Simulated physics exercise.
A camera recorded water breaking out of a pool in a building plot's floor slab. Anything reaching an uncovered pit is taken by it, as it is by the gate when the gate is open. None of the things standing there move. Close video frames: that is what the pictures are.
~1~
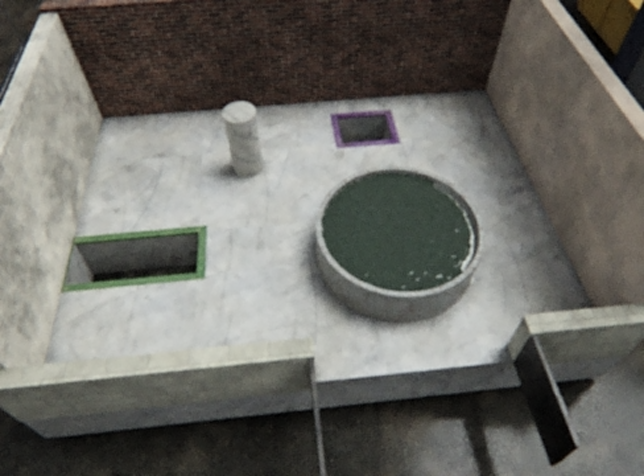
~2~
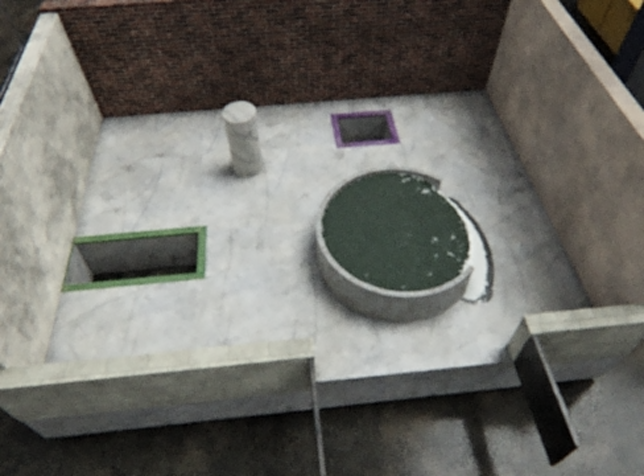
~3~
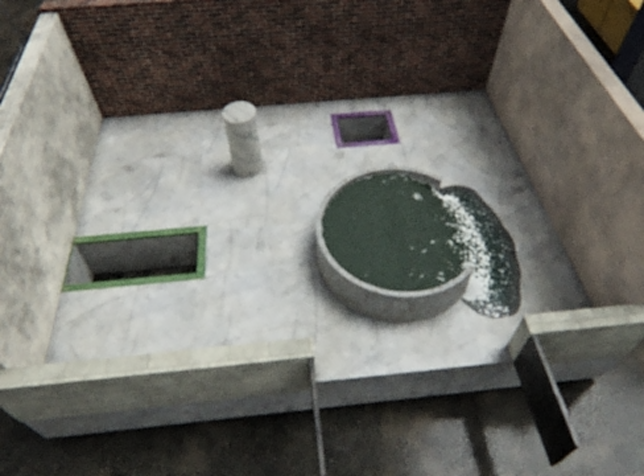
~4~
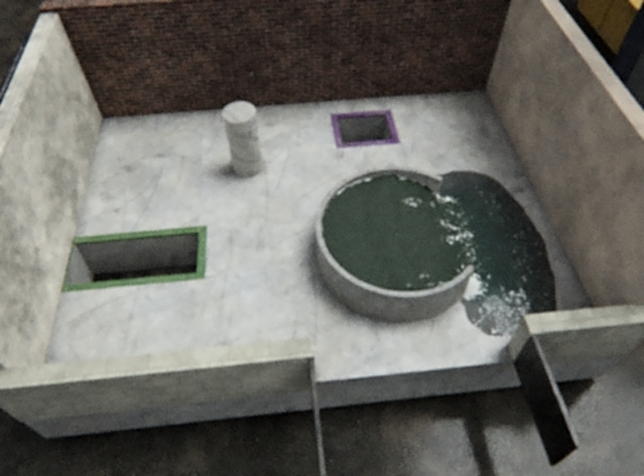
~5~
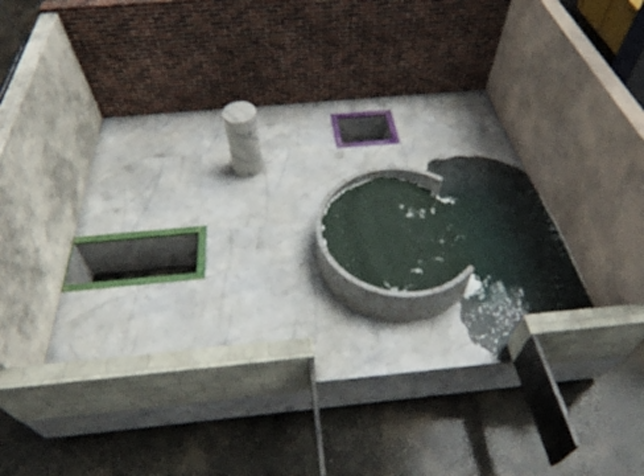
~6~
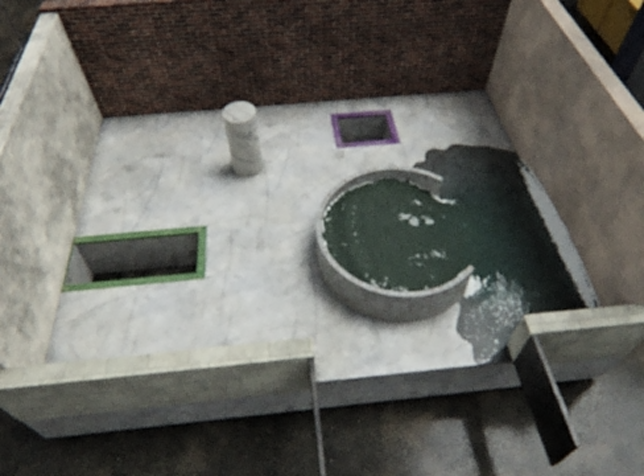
A walled building plot with a pale floor slab and a brick back wall is seen from high above by a still camera. A round tank of dark green water stands right of centre, with a short pale column, a purple-edged opening behind, and a green-edged pit at left. The tank's right side opens, and foaming water pours out, spreading across the slab towards the right wall and front corner.
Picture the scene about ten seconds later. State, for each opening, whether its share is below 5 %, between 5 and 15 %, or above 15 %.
The gate's share is above 15 %. The green pit's share is below 5 %. The purple pit's share is above 15 %.
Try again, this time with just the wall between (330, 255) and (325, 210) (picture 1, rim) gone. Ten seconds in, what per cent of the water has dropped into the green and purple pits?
Estimates in per cent: Green 45, purple 2.
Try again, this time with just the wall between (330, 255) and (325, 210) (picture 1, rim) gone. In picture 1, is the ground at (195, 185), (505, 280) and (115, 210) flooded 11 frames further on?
So the first one is drenched, the next left untouched, and the last drenched.
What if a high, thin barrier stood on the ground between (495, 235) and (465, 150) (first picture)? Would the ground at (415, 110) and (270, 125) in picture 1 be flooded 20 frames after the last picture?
Swamped, then swamped.
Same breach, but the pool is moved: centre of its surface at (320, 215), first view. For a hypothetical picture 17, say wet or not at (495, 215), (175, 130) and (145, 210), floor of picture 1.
Checking the three spots, I get swamped, high and dry, high and dry.
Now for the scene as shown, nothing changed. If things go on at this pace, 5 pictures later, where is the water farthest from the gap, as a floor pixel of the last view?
I'd say at around (487, 96).
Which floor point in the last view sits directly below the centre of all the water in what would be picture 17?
My pick is pixel (471, 234).
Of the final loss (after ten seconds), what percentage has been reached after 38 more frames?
Roughly 60 percent of it.
A moment on, water covers 20 % of the floor; the gate 0 %, the green pit 0 %, the purple pit 0 %.
Next, water covers 25 % of the floor; the gate 0 %, the green pit 0 %, the purple pit 0 %.
Then, water covers 40 % of the floor; the gate 4 %, the green pit 0 %, the purple pit 2 %.
Later, water covers 65 % of the floor; the gate 13 %, the green pit 0 %, the purple pit 13 %.
In the end, water covers 75 % of the floor; the gate 18 %, the green pit 3 %, the purple pit 24 %.
